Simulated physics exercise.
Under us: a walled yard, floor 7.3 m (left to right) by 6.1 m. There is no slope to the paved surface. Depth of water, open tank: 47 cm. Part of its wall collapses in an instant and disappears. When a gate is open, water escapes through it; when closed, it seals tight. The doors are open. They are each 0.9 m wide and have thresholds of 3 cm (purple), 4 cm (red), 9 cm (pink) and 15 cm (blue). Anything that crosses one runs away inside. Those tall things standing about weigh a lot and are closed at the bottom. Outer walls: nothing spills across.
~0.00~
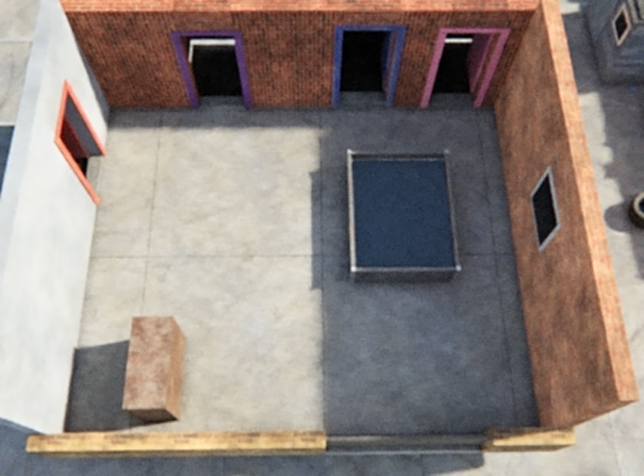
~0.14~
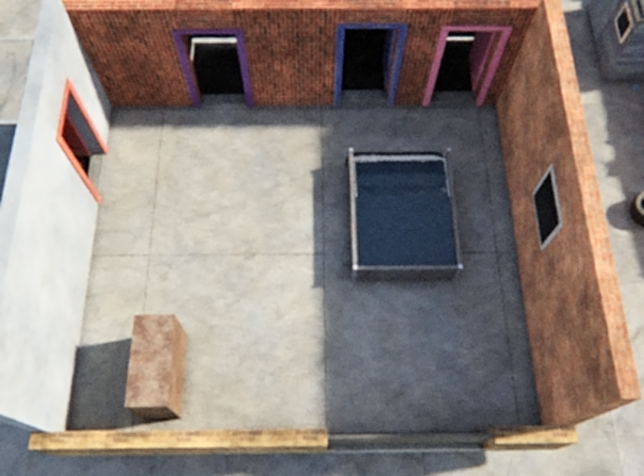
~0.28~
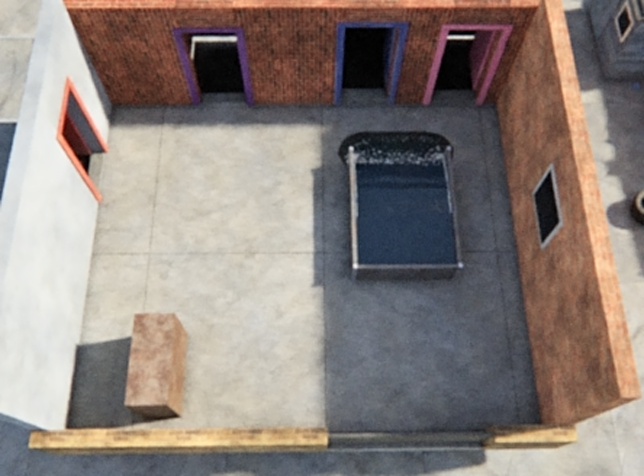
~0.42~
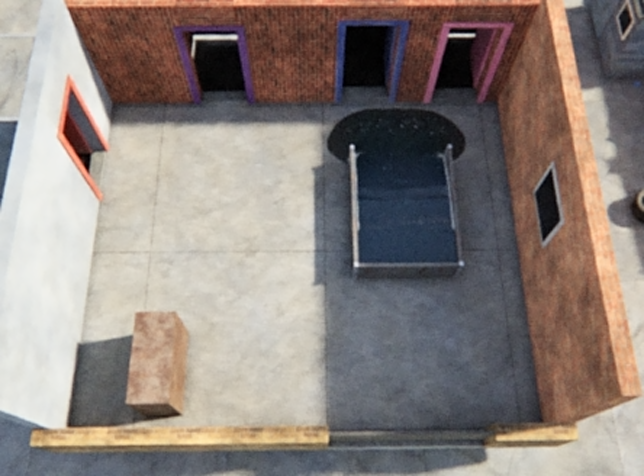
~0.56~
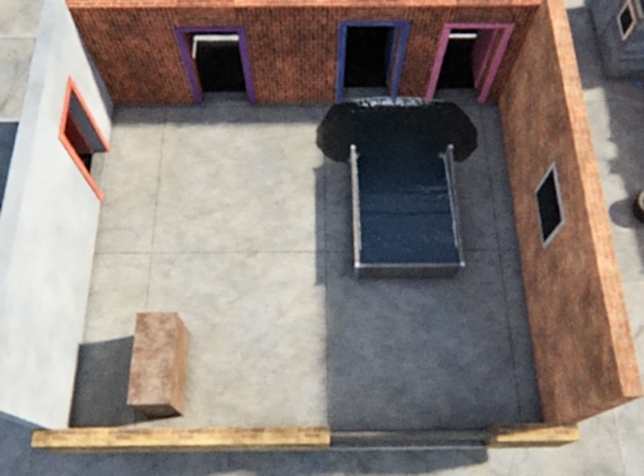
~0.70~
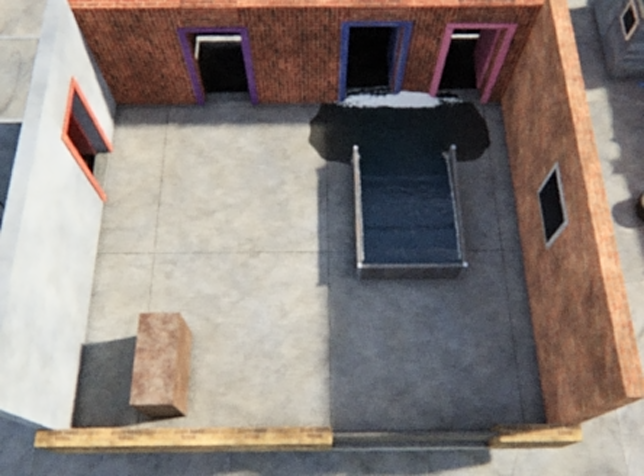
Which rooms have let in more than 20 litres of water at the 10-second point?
In order: Purple door: Limit not crossed; red door: Limit crossed; pink door: Limit crossed; blue door: Limit crossed.
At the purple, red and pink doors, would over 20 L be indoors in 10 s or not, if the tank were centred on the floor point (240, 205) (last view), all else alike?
Purple gets more than that, red gets no more than that, pink gets no more than that.
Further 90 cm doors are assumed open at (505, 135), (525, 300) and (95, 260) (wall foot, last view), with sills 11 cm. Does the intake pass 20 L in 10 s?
More, less, less.
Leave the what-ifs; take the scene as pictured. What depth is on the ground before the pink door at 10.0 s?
Roughly 4.0 cm deep.
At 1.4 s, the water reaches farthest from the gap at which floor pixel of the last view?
Roughly at pixel (268, 110).
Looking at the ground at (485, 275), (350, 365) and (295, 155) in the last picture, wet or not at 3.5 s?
Point 1: Reached; point 2: Unreached; point 3: Reached.
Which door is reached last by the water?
Red.
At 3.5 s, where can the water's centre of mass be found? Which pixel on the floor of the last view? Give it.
At roughly (375, 164).
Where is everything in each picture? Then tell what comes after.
The first picture shows the open tank at (401, 210) is whole and still, 47 cm deep.
In the second picture, the front is at a hidden place, 0.9 m from the gap on the open tank's far side; 0.3 m2 of floor is under water; 47 cm left at the back of the open tank.
In the third picture, water pours out on the open tank's far side and has run 1.0 m, to a hidden place; typically 8 cm deep outside, 47 cm at the open tank's back.
In the fourth picture, water pours out on the open tank's far side and has run 1.3 m, to (449, 127); typically 7 cm deep outside, 47 cm at the open tank's back.
In the fifth picture, water pours out on the open tank's far side and has run 1.7 m, to (448, 103); typically 7 cm deep outside, 47 cm at the open tank's back.
In the sixth picture, the front is at (466, 103), 1.9 m from the gap on the open tank's far side; 3.4 m2 of floor is under water; 46 cm left at the back of the open tank.
After 1.4 s water covers 10 % of the floor and is deepest (32 cm) near (401, 109); purple door not reached, red door not reached, pink door 19 cm at the sill, 14 L in, blue door 29 cm at the sill, 33 L in.
After 2.2 s water covers 15 % of the floor and is deepest (32 cm) near (495, 108); purple door 4 cm at the sill, 0 L in, red door not reached, pink door 20 cm at the sill, 50 L in, blue door 29 cm at the sill, 86 L in.
After 3.5 s water covers 40 % of the floor and is deepest (22 cm) near (495, 108); purple door 4 cm at the sill, 1 L in, red door 3 cm at the sill, 0 L in, pink door 16 cm at the sill, 98 L in, blue door 17 cm at the sill, 130 L in.
After 6.0 s water covers 55 % of the floor and is deepest (13 cm) near (539, 430); purple door 3 cm at the sill, 3 L in, red door 8 cm at the sill, 31 L in, pink door 9 cm at the sill, 127 L in, blue door 7 cm at the sill, 134 L in.
After 10.0 s water covers 85 % of the floor and is deepest (7 cm) near (96, 434); purple door 2 cm at the sill, 3 L in, red door 4 cm at the sill, 44 L in, pink door 4 cm at the sill, 128 L in, blue door 4 cm at the sill, 134 L in.
